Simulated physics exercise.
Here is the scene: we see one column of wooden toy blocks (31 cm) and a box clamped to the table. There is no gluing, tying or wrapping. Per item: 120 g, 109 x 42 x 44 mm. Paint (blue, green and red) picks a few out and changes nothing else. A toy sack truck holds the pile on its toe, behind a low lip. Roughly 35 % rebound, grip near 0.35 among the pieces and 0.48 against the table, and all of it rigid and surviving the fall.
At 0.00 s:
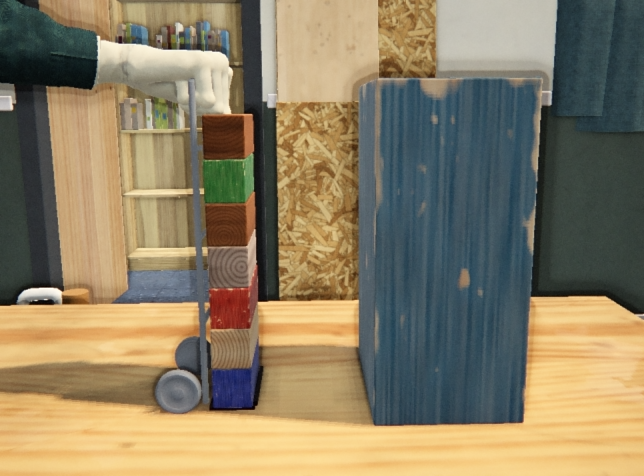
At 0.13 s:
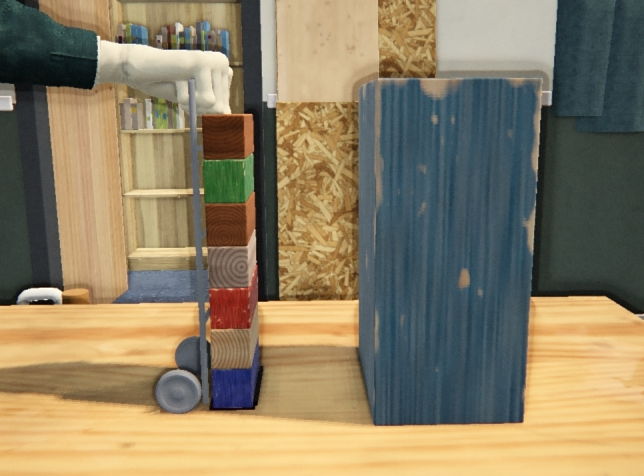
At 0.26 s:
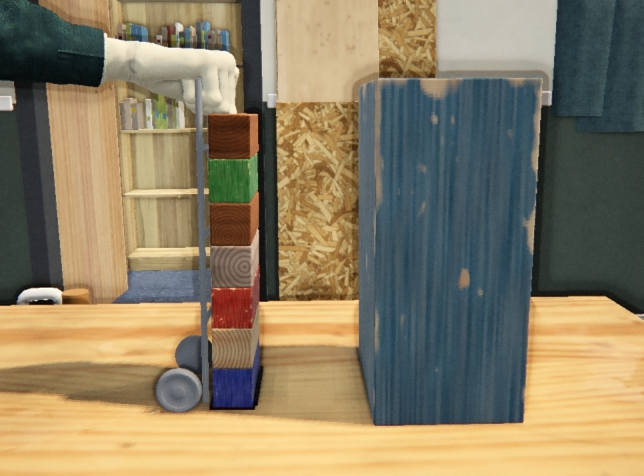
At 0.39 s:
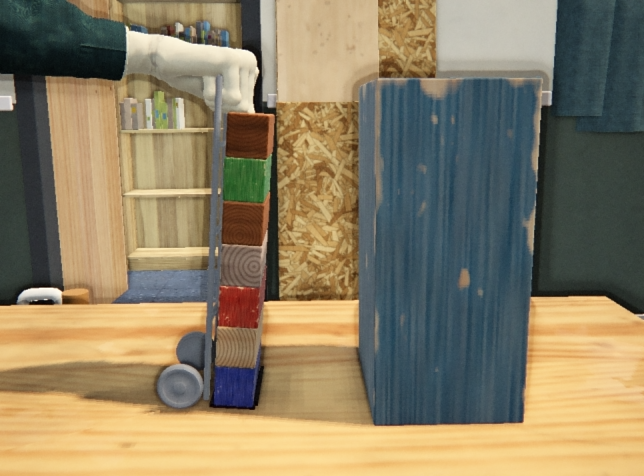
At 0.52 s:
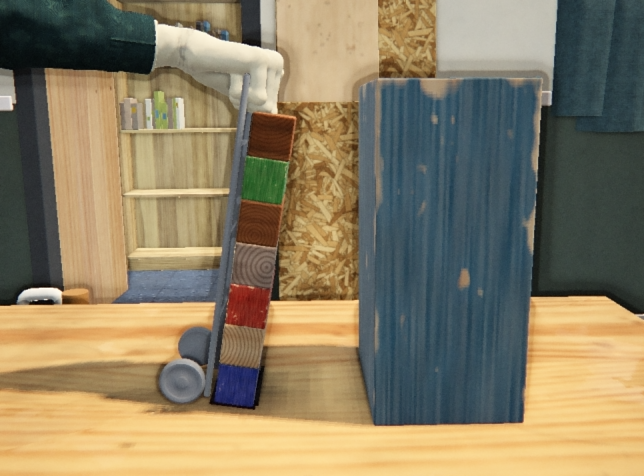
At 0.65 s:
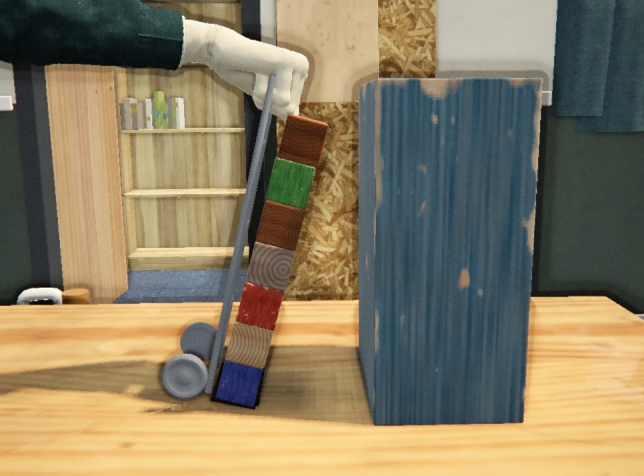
A gloved hand tilting a toy sack truck and its column of coloured wooden blocks rightward, beside a still blue box.
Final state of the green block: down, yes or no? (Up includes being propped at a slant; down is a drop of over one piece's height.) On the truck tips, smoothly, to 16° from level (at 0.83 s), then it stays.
No.
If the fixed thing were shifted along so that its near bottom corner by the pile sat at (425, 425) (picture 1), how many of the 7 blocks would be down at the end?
That would give 6.
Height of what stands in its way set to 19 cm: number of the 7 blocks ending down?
1.
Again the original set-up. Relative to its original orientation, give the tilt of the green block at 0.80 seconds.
Rotation: Approx. 25°.
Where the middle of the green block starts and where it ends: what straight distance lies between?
Around 12 cm, start to finish.
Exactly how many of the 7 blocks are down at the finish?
The total is 0.
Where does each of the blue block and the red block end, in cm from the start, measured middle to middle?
Blue shifts 2 cm and red shifts 6 cm.
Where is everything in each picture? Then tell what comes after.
In the first picture (pixels give the middle of a visible side), truck frame (195, 150) 0° forward; green block (224, 182); red block (229, 309); blue block (231, 389); none has stirred.
In the second picture, truck frame (195, 150) 0° forward; green block (224, 182).
In the third picture, truck frame (200, 149) 1° forward; green block (229, 181) 5 mm from its place; movement in 2 of them.
In the fourth picture, truck frame (216, 146) 5° forward; green block (244, 180) 5° from how it stood; red block (238, 308) 5° from how it stood; steepest lean 5°, the block at (248, 136); movement in 7 of them.
In the fifth picture, truck frame (238, 145) 9° forward; green block (264, 181) 9° from how it stood; red block (248, 307) 9° from how it stood; movement in 7 of them.
In the sixth picture, truck frame (259, 145) 13° forward; green block (290, 184) 15° from how it stood; red block (259, 308) 15° from how it stood; blue block (239, 384) 15° from how it stood; steepest lean 15°, the block at (303, 141); movement in 7 of them.
After 0.71 s, none of the 7 blocks down, 7 disturbed; green block 20° from how it stood; red block 20° from how it stood.
After 0.80 s, none of the 7 blocks down, 7 disturbed; green block 27° from how it stood, 17 mm lower; blue block 28° from how it stood.
In the end (1.9 s), none of the 7 blocks down, 7 disturbed; green block 28° from how it stood, 18 mm lower; red block 28° from how it stood; blue block 28° from how it stood. From the last view, middles, green block near (340, 192), red block near (288, 298).
